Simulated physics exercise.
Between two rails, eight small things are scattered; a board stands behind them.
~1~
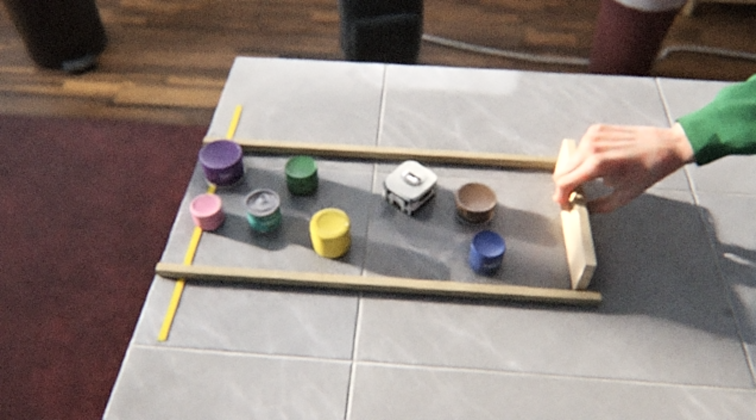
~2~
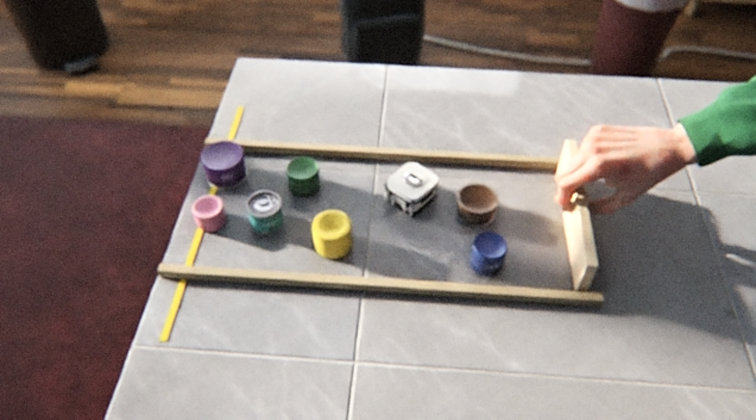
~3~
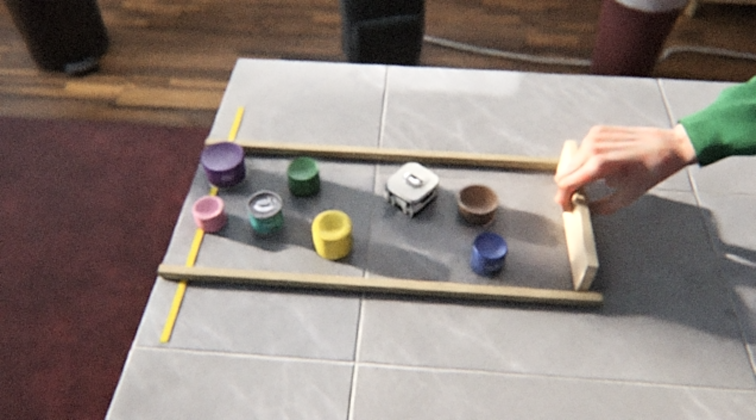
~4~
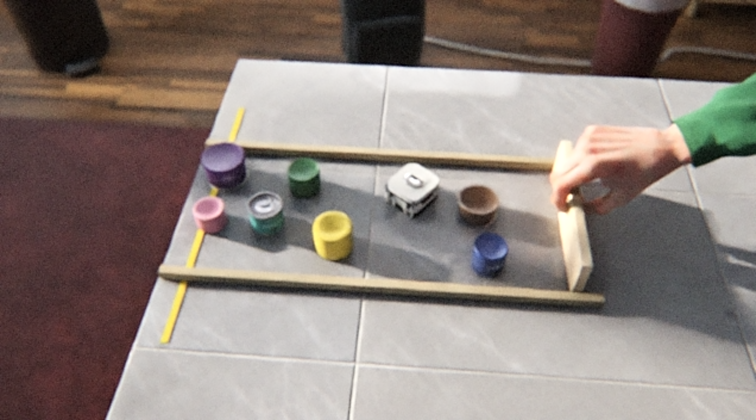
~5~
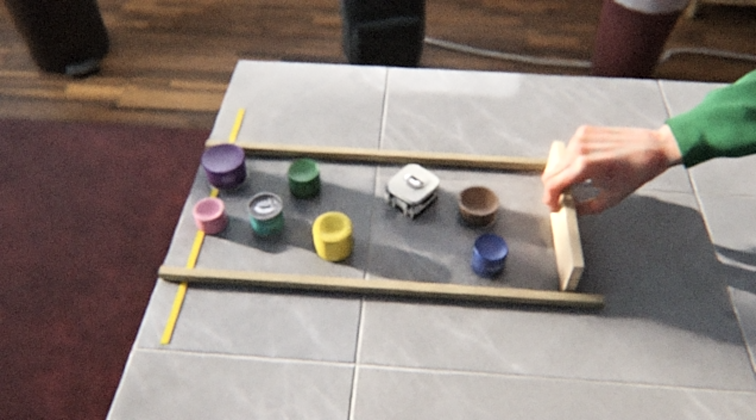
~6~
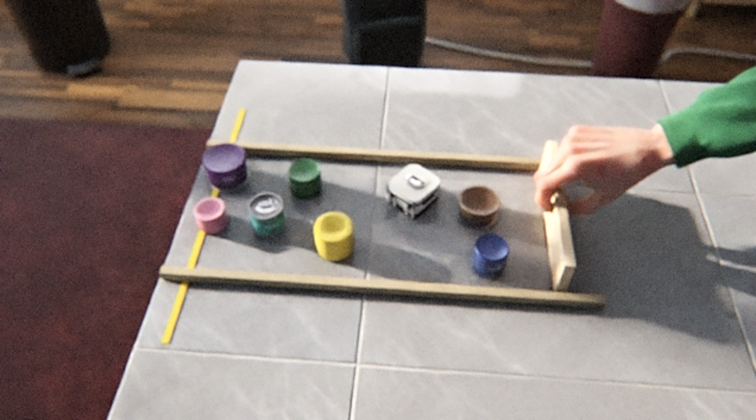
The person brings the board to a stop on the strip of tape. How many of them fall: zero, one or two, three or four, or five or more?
Three or four.
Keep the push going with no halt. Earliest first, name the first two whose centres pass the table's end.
Earliest first - purple tin, pink lid.
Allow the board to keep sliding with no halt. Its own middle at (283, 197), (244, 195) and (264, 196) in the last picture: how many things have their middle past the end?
Place by place, 0, 2 and 1.
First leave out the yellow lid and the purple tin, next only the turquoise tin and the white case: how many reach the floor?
First 2, then 2.
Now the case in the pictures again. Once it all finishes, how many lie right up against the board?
4 end up touching it.
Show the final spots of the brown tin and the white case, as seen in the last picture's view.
The one named first is at (191, 194), the next at (204, 156).
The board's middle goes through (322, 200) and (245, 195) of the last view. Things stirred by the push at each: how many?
By the first moment it's 6, by the second it's 8.
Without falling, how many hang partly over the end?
The total here is 4.
Soon after, none off yet; pink lid at rest near (211, 216); purple tin at rest near (227, 167); turquoise tin at rest near (268, 216).
After that, none off yet; pink lid displaced about its own width near (178, 225); purple tin displaced about its own width near (191, 161); turquoise tin displaced well along near (205, 206).
In the end, the number that fall off is three or four; gone, green tub, turquoise tin, purple tin and pink lid.
